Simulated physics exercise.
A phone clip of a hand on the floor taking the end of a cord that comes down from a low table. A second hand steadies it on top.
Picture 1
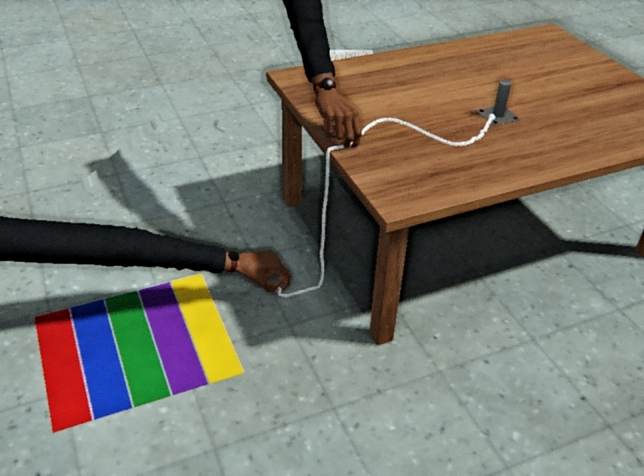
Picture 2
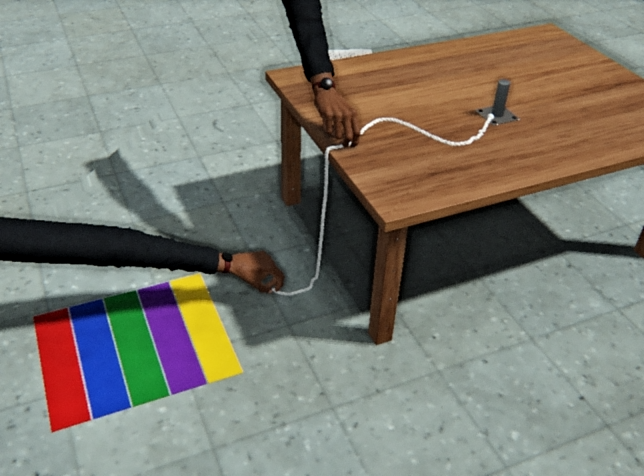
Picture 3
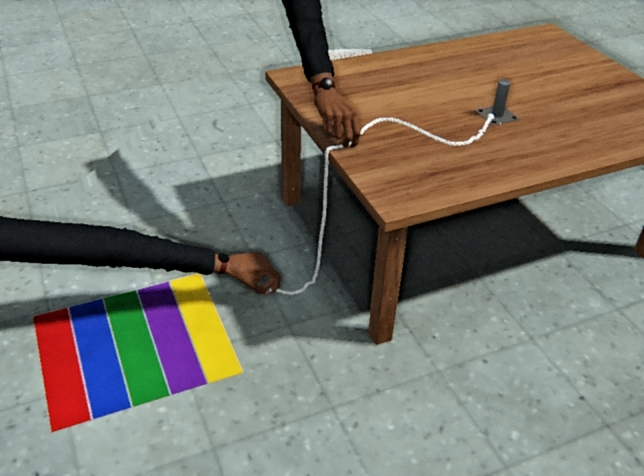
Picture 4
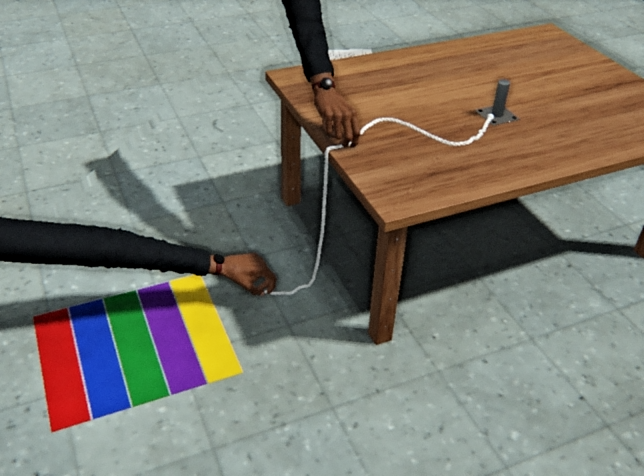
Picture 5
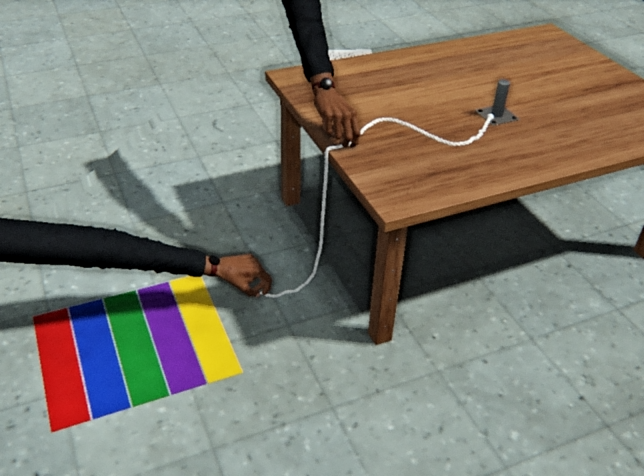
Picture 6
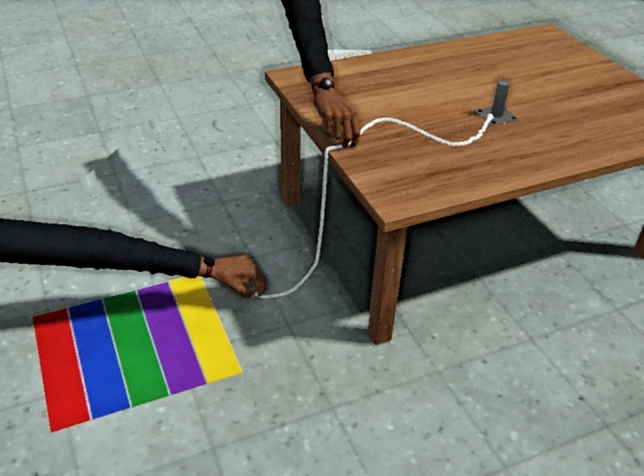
A hand near the floor draws the end of a white cord slowly a short way left, beside a mat of coloured stripes, while another hand stays on the cord at the edge of a low wooden table.
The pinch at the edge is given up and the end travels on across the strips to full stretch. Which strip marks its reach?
It halts on the blue strip.
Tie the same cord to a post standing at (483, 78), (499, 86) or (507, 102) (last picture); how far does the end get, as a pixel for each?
Try by try, around (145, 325), (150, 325) and (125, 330).
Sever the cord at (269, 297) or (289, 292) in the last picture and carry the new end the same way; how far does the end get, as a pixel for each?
Near (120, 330) and (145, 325).
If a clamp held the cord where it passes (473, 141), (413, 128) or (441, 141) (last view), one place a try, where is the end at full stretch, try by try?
In that order: (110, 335), (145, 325) and (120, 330).
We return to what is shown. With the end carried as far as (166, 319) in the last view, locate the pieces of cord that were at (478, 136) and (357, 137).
Near (451, 124) and (321, 174).
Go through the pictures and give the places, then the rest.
In the first picture, end (280, 288); yellow (219, 358); purple (183, 369); green (147, 380); blue (108, 392); red (69, 403).
In the second picture, end (273, 289); cord through (480, 132) (429, 135) (367, 126) (327, 163) (323, 221) (317, 275).
In the third picture, end (270, 290).
In the fourth picture, end (266, 291); cord through (480, 132) (429, 135) (367, 126) (327, 163) (323, 221) (314, 275).
In the fifth picture, end (261, 293).
In the sixth picture, end (256, 294); cord through (480, 132) (428, 135) (367, 126) (326, 163) (322, 221) (307, 276).
A little later, end near (166, 319); over purple.
Next, end near (121, 331); over green.
When it is tight, end near (92, 339); over blue. Over blue.
